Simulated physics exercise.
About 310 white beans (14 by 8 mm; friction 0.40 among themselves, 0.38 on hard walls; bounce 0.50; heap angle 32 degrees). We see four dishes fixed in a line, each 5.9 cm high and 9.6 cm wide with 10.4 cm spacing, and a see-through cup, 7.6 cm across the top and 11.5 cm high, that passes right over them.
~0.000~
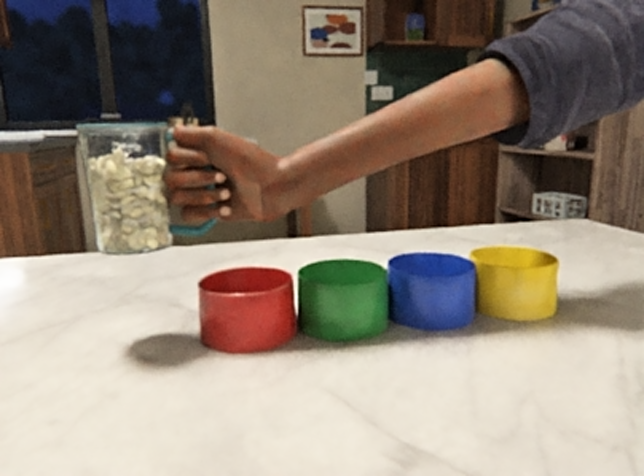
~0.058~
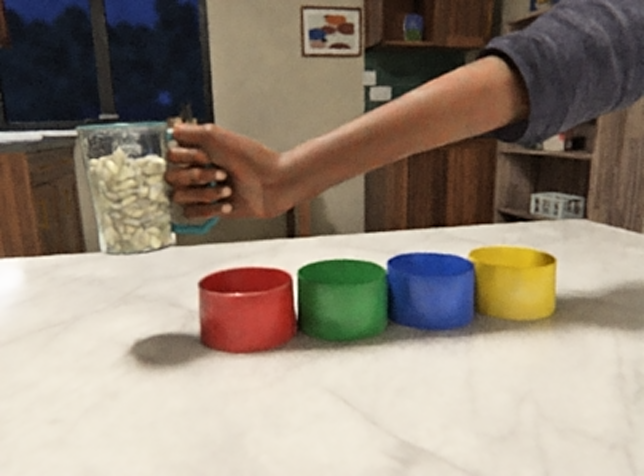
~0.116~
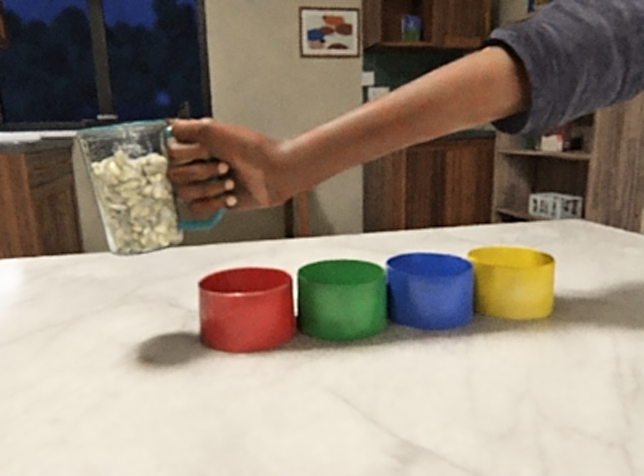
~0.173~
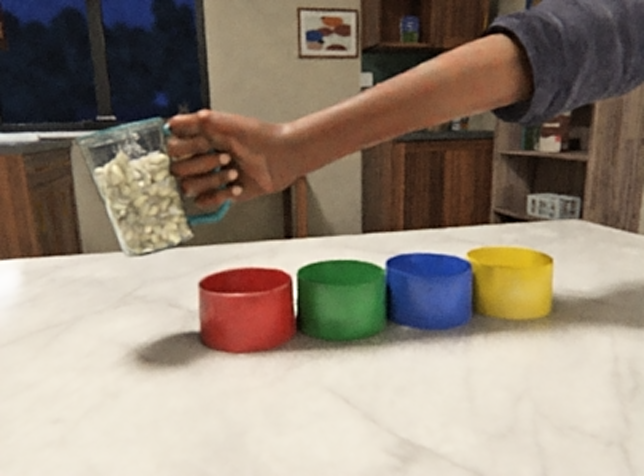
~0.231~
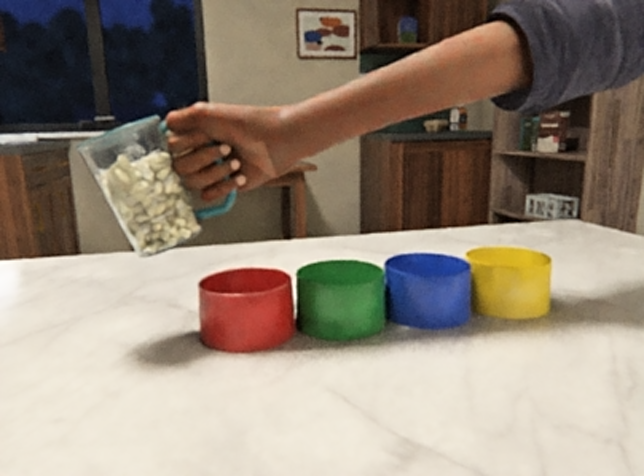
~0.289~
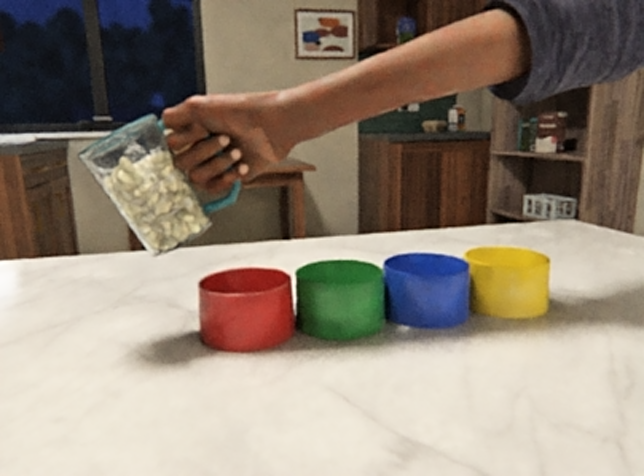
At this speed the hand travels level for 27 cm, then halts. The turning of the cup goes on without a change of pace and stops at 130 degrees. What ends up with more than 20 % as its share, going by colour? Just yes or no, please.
In short: Red dish no, blue dish no, green dish no, yellow dish no, counter yes.
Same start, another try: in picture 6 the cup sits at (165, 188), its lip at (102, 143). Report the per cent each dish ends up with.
Kept per dish: Red = 20, blue = 0, green = 70, yellow = 0.
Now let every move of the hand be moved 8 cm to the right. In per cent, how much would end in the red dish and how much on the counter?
The red dish would get 100 and the counter 0.
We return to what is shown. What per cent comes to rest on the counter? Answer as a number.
Estimate: Around 100 %.
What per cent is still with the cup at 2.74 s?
Roughly 0 %.
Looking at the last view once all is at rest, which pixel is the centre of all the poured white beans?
Roughly (142, 340).
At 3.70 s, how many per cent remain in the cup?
Estimate: Around 0 % of the load.
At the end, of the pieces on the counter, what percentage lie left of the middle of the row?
The answer is some 100 per cent.
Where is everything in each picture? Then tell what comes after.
In the first picture, cup at (130, 187), tilt 0 degrees, lip at (80, 126), moved 0.0 cm; middle of the pieces at (129, 205); red dish at (246, 280); green dish at (342, 271); blue dish at (431, 264); yellow dish at (513, 257).
In the second picture, cup at (132, 187), tilt 2 degrees, lip at (80, 128), moved 0.1 cm; middle of the pieces at (131, 205).
In the third picture, cup at (135, 188), tilt 7 degrees, lip at (79, 133), moved 0.4 cm; middle of the pieces at (137, 205).
In the fourth picture, cup at (141, 188), tilt 13 degrees, lip at (79, 140), moved 0.9 cm; middle of the pieces at (144, 206).
In the fifth picture, cup at (146, 188), tilt 20 degrees, lip at (79, 147), moved 1.4 cm; middle of the pieces at (151, 205).
In the sixth picture, cup at (151, 188), tilt 27 degrees, lip at (81, 155), moved 1.8 cm; middle of the pieces at (158, 205); red dish at (245, 280); green dish at (339, 271); blue dish at (426, 264); yellow dish at (506, 257). Its pace works out near 115 degrees a second; the hand travels 8 cm a second.
After 1.76 s, tilt 130 degrees; cup holds 0 %, red 5 %.
After 2.74 s, tilt 130 degrees; cup holds 0 %, red 5 %.
Then, at 3.70 s, tilt 130 degrees; cup holds 0 %, red 5 %.
In the end, at 4.0 s, red 5 %, blue 0 %, green 0 %, yellow 0 %, counter 100 %.
